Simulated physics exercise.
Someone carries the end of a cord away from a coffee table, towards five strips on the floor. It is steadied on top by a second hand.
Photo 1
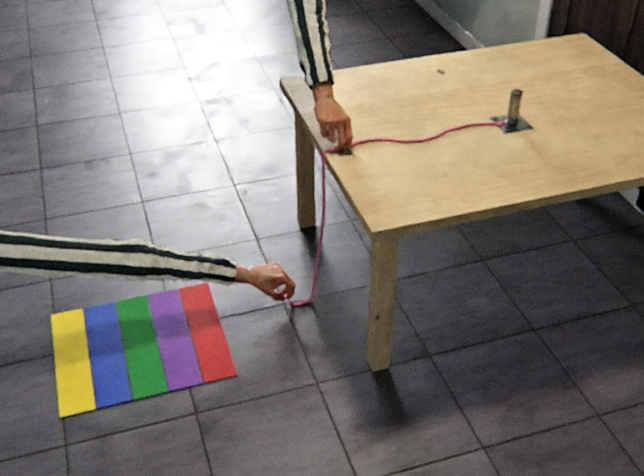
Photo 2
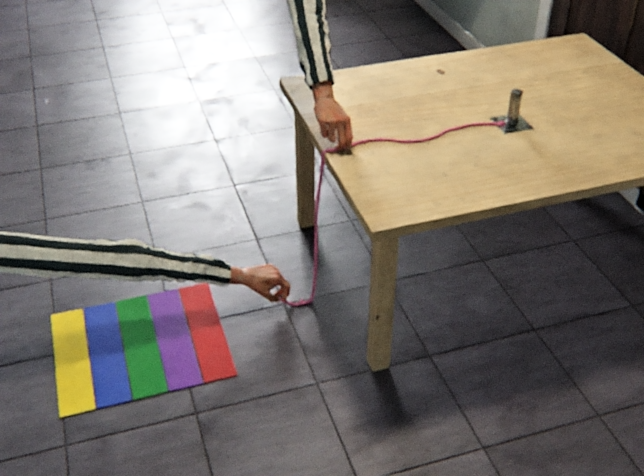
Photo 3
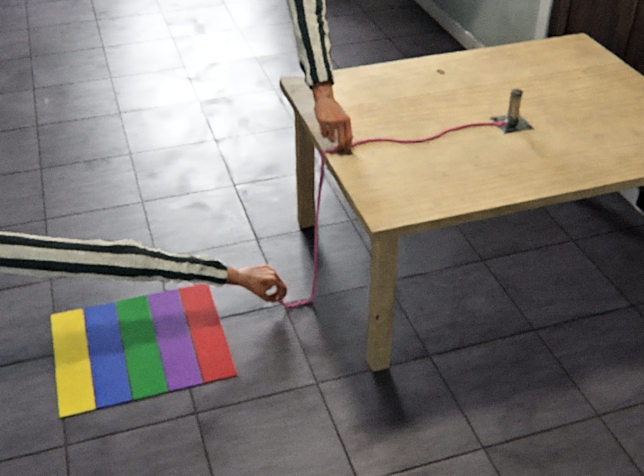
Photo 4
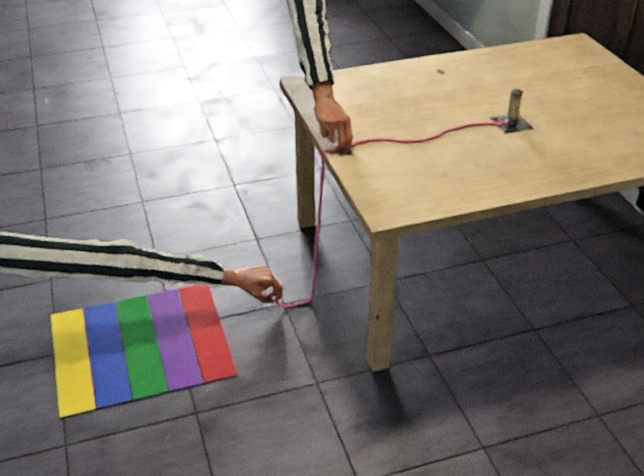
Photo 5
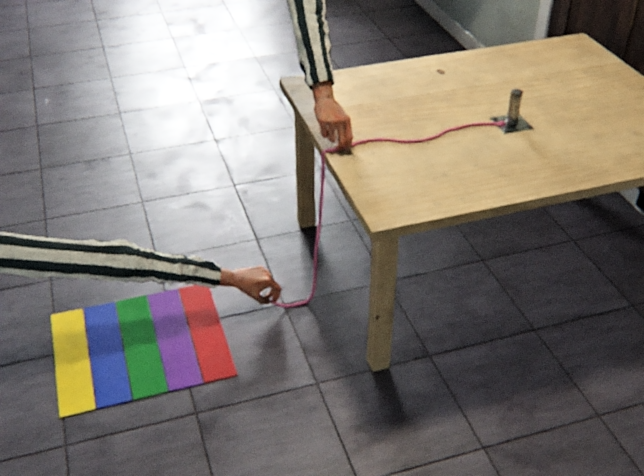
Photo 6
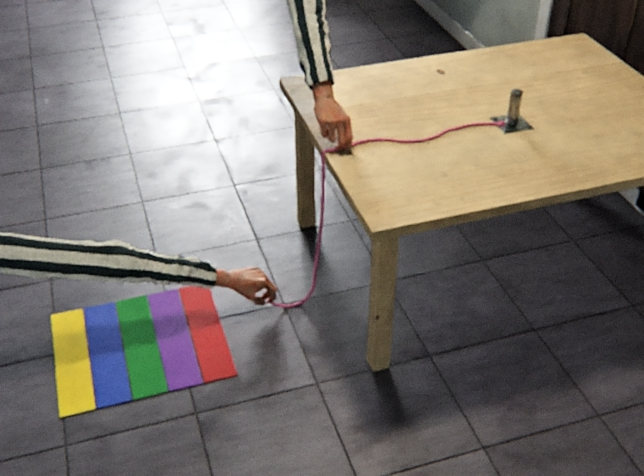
In the video, one hand holds a pink cord at the edge of a wooden coffee table while another hand, near the floor, draws the cord's end slightly left, towards five coloured strips lying on dark tiles.
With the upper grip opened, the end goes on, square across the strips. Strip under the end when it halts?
Purple strip.
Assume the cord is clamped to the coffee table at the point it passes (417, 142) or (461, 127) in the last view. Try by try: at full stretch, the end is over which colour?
Colour per try: Purple / purple.
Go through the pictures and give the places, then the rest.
The first frame shows end (286, 297); red (216, 361); purple (182, 369); green (147, 377); blue (112, 385); yellow (75, 393).
The second frame shows end (281, 298); cord through (474, 125) (417, 141) (354, 145) (320, 187) (316, 242) (314, 289).
The third frame shows end (277, 299).
The fourth frame shows end (273, 300); cord through (474, 125) (417, 141) (354, 145) (322, 186) (316, 242) (314, 289).
The fifth frame shows end (271, 301).
The sixth frame shows end (267, 301); cord through (474, 125) (417, 141) (354, 145) (323, 186) (319, 241) (313, 289).
A little later, end near (233, 309); short of the strips.
Next, end near (194, 317); over red.
When it is tight, end near (171, 322); over purple. It gets as far as the purple strip.
